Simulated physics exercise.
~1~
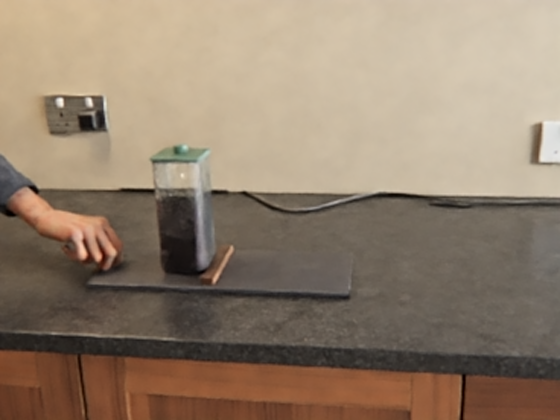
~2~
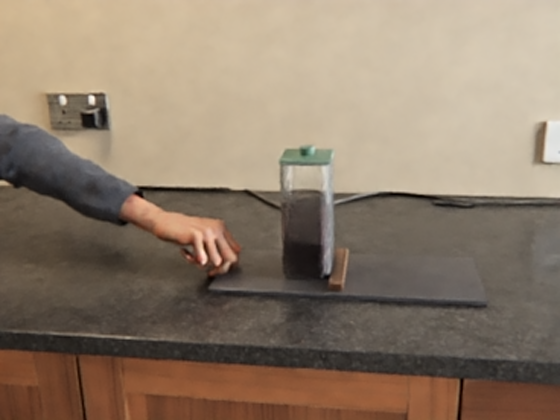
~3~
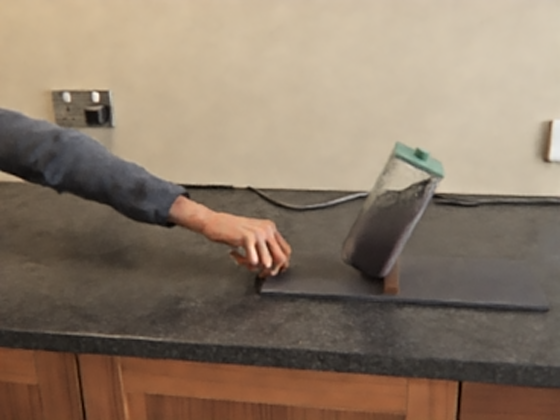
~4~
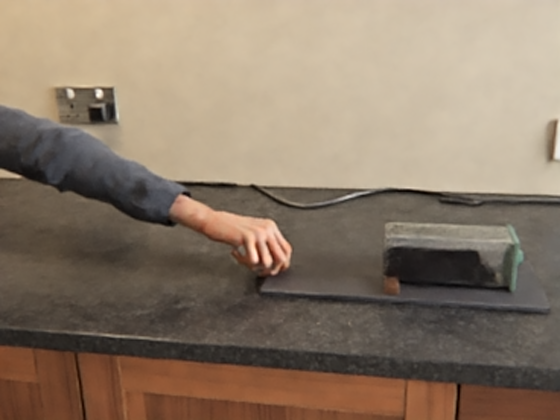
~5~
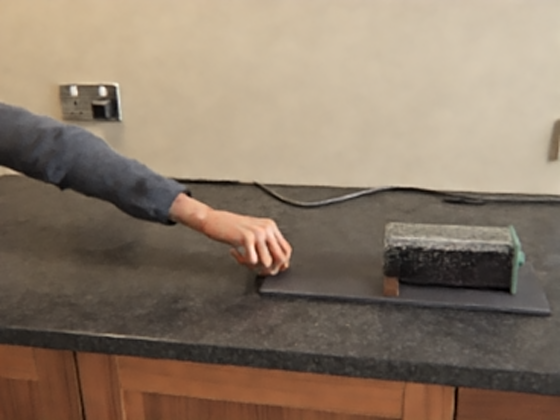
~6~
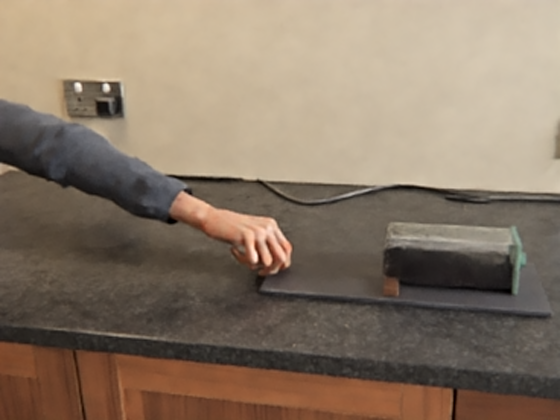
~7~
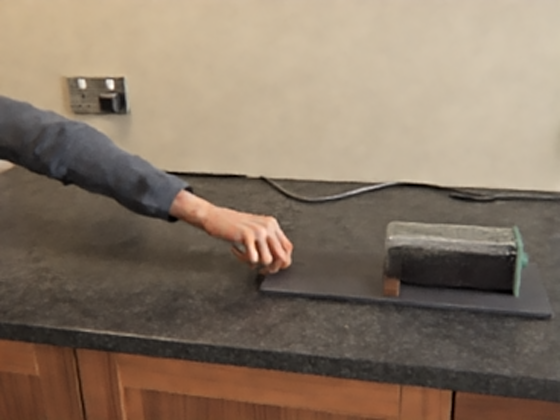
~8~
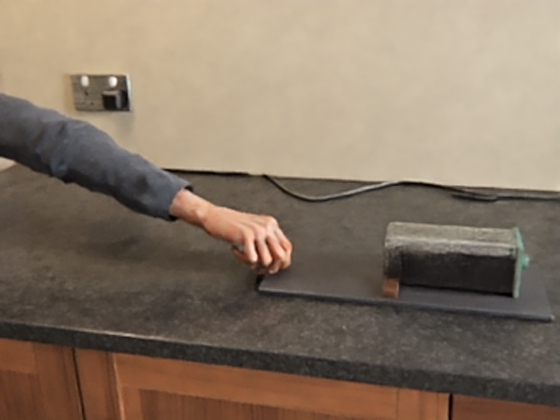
A hand in a dark grey sleeve grips the left end of a thin dark board on a black stone worktop, seen from the front and slightly above, with wooden cupboards below and a socket and a cable by the beige wall. A clear, square-sided canister with a green lid, partly filled with something dark, stands on the board beside a small brown wooden strip. The hand slides the board right and stops. The canister tips rightward over the strip and topples onto its side. It stays lying across the strip, lid to the right, while the hand remains at the board's end.
